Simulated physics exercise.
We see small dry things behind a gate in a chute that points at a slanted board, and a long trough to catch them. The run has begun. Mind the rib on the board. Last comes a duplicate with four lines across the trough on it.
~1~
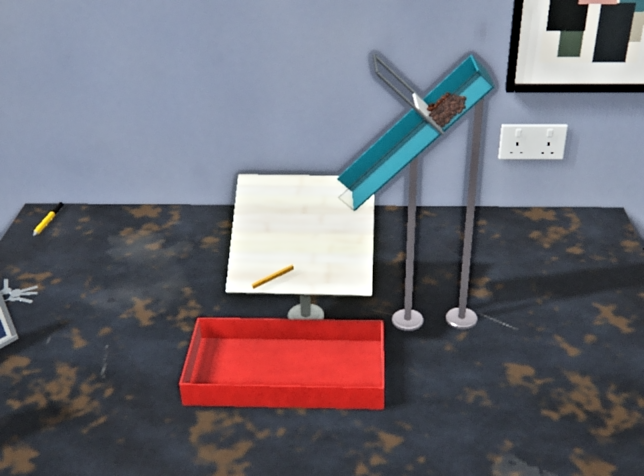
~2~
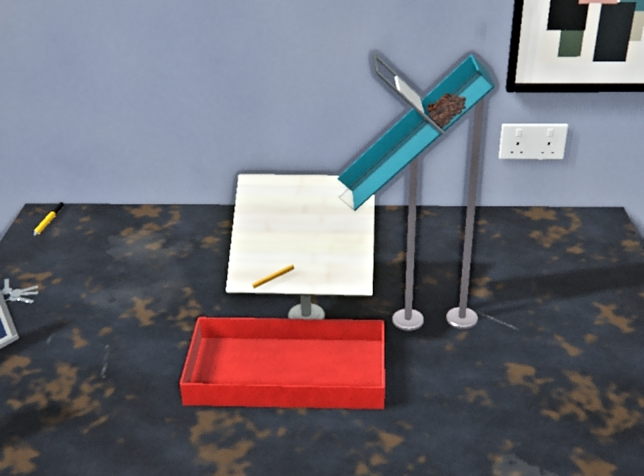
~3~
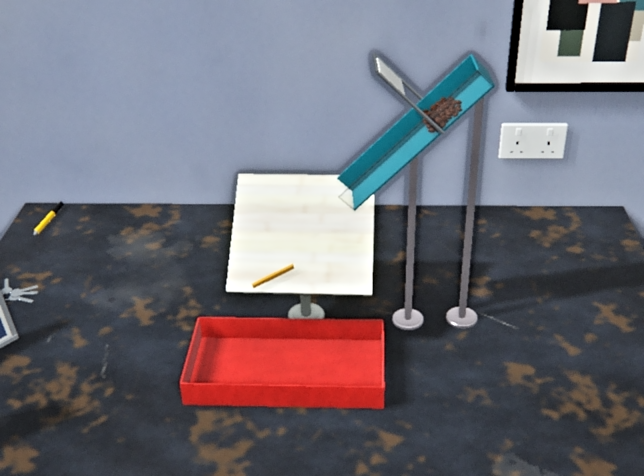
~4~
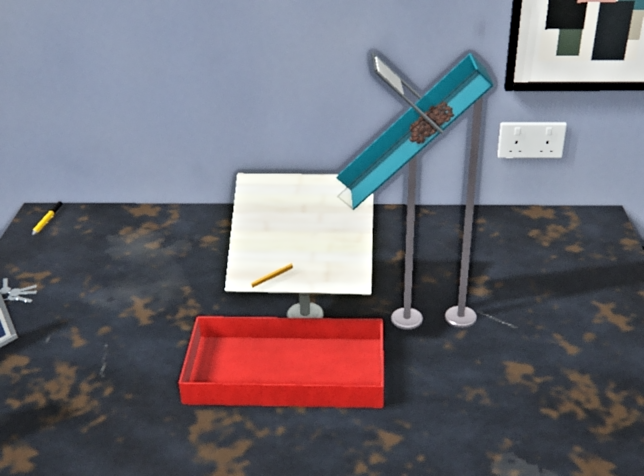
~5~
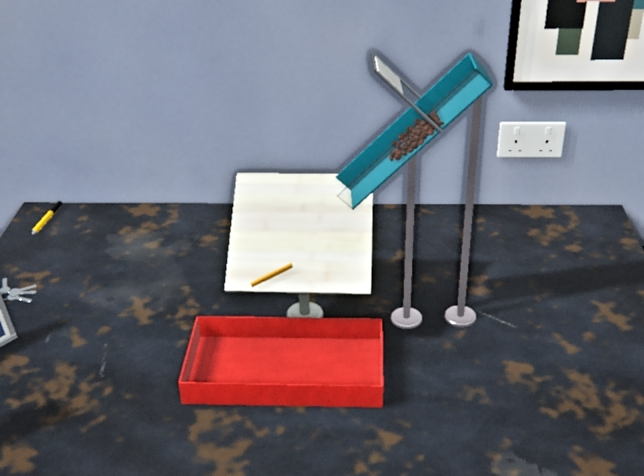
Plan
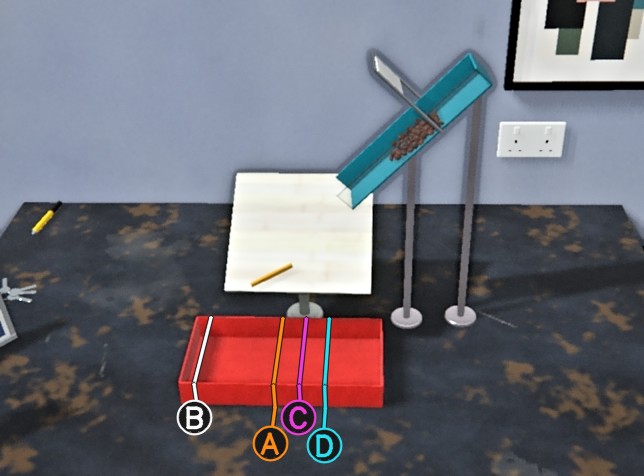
On a dark, blotchy tabletop, a gate lifted in a sloping blue chute above a tilted white board and an empty red trough, and a clump of small brown pieces slid partway down the chute.
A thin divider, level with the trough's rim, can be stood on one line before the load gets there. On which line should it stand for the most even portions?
Line A.
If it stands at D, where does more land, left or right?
More lands on the left.
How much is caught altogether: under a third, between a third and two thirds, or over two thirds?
It is over two thirds.
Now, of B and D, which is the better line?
B it is.
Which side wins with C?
More lands on the left.
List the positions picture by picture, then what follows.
In the first picture, load behind the gate at (448, 109), flat chocolate drops; lip of the chute at (353, 202), sloping fairly steeply.
In the second picture, middle of the board at (303, 232), tilted fairly steeply; middle of its low edge at (299, 293); of its high edge at (307, 175).
In the third picture, front corners of the trough at (181, 383) and (384, 387), empty; front of the load at (425, 121).
In the fourth picture, middle of the load at (429, 123); its front at (412, 140), about a quarter of the way to the lip; rib from (292, 264) to (251, 284).
In the fifth picture, middle of the load at (414, 136); its front at (391, 158), about half of the way to the lip.
On the marked copy, line A crosses the front rim at (273, 384); line B crosses the front rim at (194, 383); line C crosses the front rim at (299, 385); line D crosses the front rim at (324, 385).
For line A, of what is caught, about half on the left of the divider, about half on the right.
For line B, of what is caught, about a quarter on the left of the divider, most on the right.
For line C, of what is caught, nearly all on the left of the divider, a small part on the right.
For line D, of what is caught, nearly all on the left of the divider, a stray few on the right.
